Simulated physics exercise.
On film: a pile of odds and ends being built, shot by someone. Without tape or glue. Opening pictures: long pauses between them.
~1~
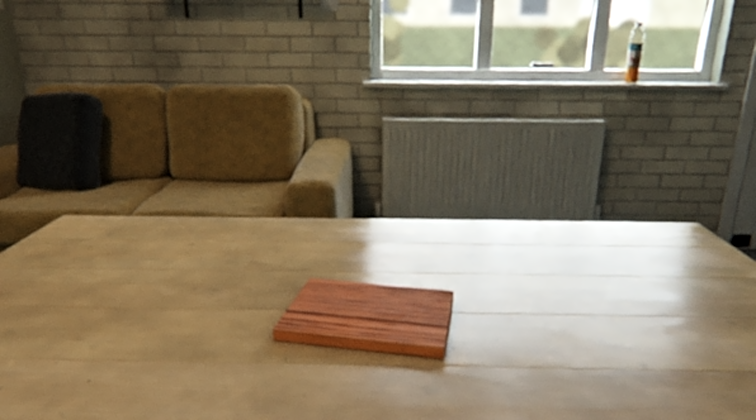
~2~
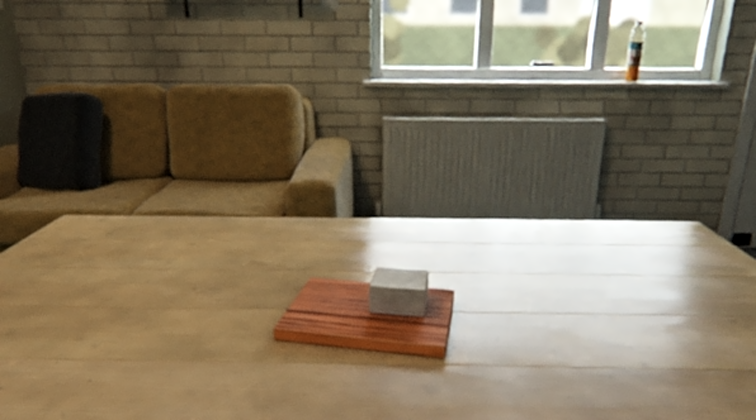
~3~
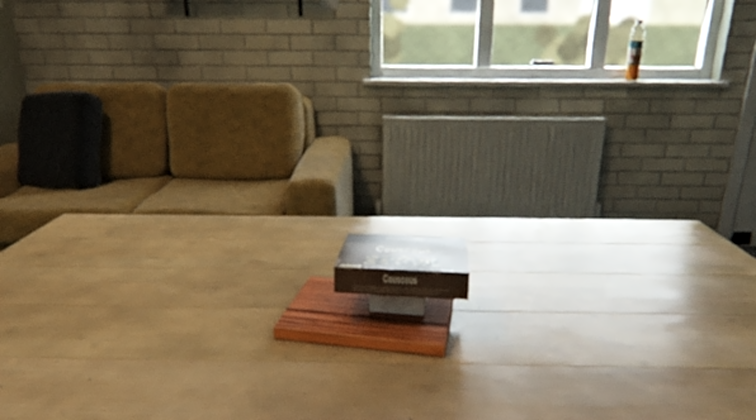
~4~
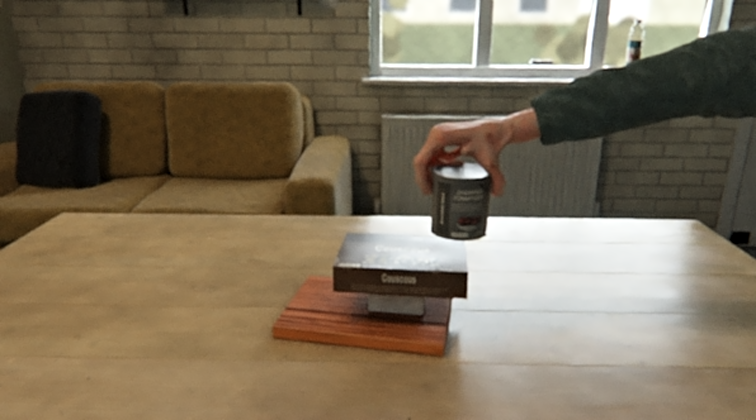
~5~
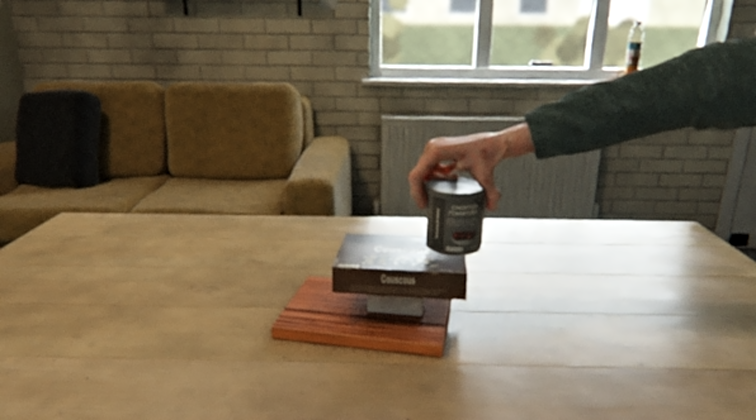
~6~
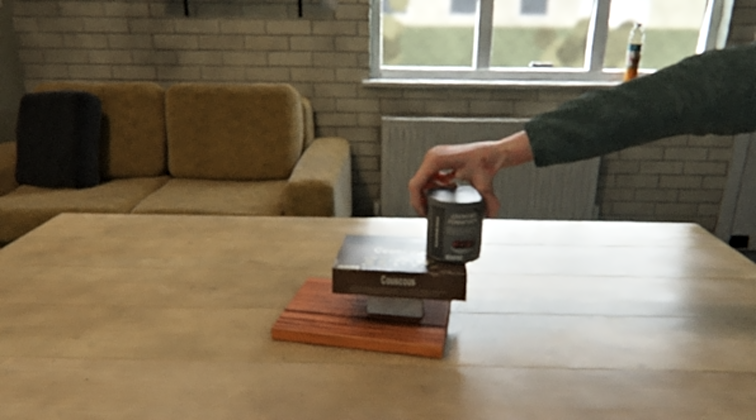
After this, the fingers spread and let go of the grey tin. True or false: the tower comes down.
True.
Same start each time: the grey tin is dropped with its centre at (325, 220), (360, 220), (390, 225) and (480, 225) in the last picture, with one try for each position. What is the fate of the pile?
Result per case: First toppled, second still standing, third still standing, fourth toppled.
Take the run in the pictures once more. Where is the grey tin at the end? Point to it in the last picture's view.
Near (528, 313).
Then, 0.50 s after the last picture, grey tin now fallen; brown packet tipped 49° from how it was.
Then, 0.60 s after the last picture, brown packet tipped 63° from how it was.
Then, 1.70 s after the last picture, brown packet tipped 14° from how it was.
At rest, fallen, grey tin; tipped over in the pile, brown packet; the other 2 in place. Seen from the same camera at the end, grey tin near (528, 314). The pile gives way.
